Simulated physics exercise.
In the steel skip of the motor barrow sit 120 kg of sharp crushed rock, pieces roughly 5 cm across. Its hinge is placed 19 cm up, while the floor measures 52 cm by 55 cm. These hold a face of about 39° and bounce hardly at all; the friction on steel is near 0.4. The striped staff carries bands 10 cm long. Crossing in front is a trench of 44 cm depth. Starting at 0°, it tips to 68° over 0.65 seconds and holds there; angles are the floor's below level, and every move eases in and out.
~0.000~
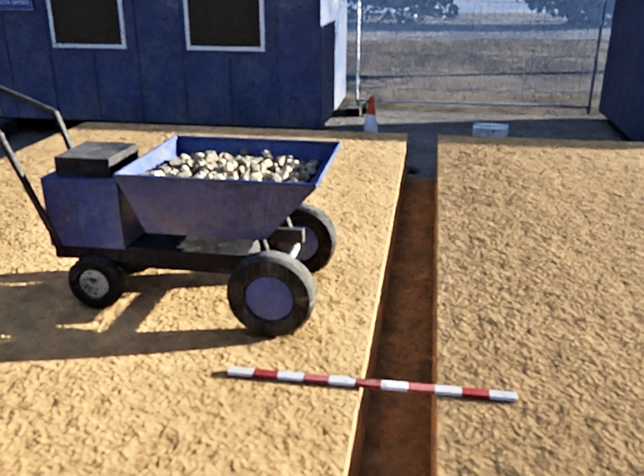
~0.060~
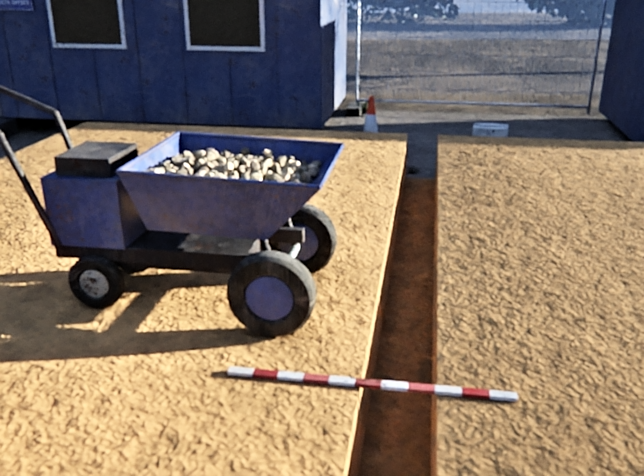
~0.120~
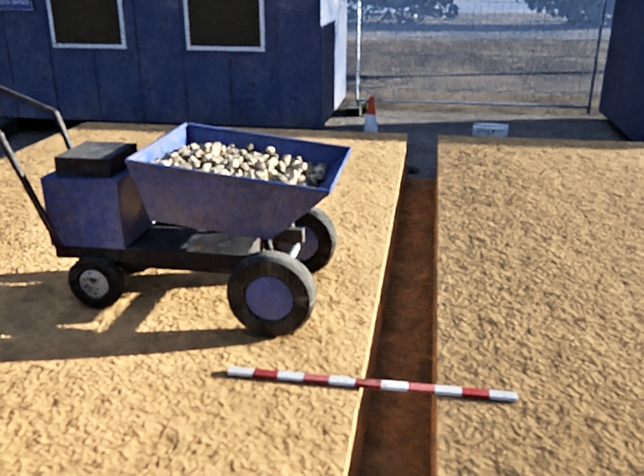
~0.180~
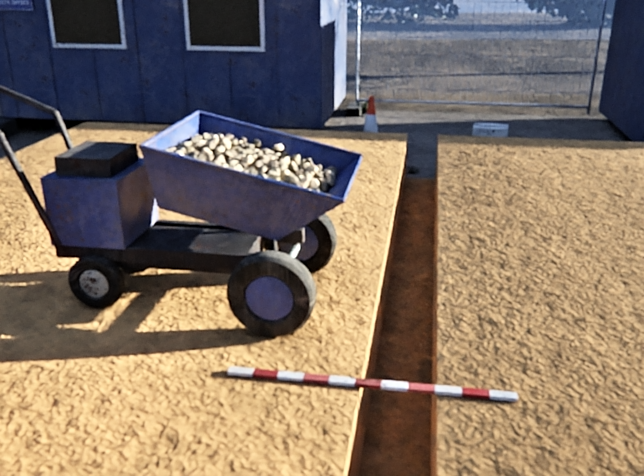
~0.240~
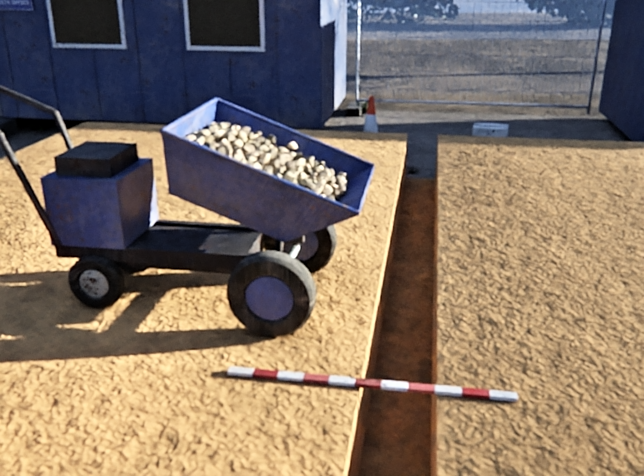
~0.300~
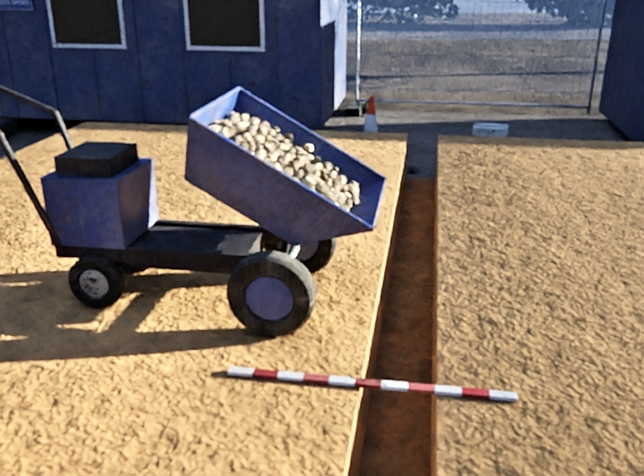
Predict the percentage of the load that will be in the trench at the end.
Predicted: Roughly 51 %.
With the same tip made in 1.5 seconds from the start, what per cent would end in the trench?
My guess is near 70 percent.
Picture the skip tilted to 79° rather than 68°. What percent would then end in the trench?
It would be near 50 per cent.
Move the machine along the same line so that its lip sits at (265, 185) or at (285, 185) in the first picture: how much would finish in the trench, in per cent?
First spot about 90, second spot about 80 per cent.
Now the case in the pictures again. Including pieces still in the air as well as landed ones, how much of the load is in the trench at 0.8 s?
Roughly 10 percent of the load.
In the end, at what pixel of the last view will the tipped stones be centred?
Their centre sits close to (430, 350).
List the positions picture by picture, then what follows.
In the first frame, lip at (317, 186), floor tilted 0°, highest stones at (223, 160).
In the second frame, the skip is at 2°, its lip at (320, 188); the top of the load is at (220, 158); the stones move at 0.4 m/s on average.
In the third frame, the skip is at 6°, its lip at (330, 193); the top of the load is at (204, 151); the stones move at 0.8 m/s on average.
In the fourth frame, the skip is at 13°, its lip at (343, 201); the top of the load is at (207, 141); the stones move at 1.1 m/s on average.
In the fifth frame, the skip is at 21°, its lip at (359, 214); the top of the load is at (220, 130); the stones move at 1.2 m/s on average.
In the sixth frame, lip at (373, 230), floor tilted 30°, highest stones at (234, 121); the stones move at 1.3 m/s on average.
After 0.5 s the floor is at 58°; 100 % in the skip; the foremost stones are at (382, 259).
After 0.8 s the floor is at 68°; 83 % in the skip, 10 % in the trench, 7 % past the trench; the foremost stones are at (463, 319).
After 1.1 s the floor is at 68°; 29 % in the skip, 23 % in the trench, 48 % past the trench; the foremost stones are at (612, 313).
After 3.0 s the floor is at 68°; 1 % in the skip, 51 % in the trench, 48 % past the trench; the foremost stones are past the picture's edge.
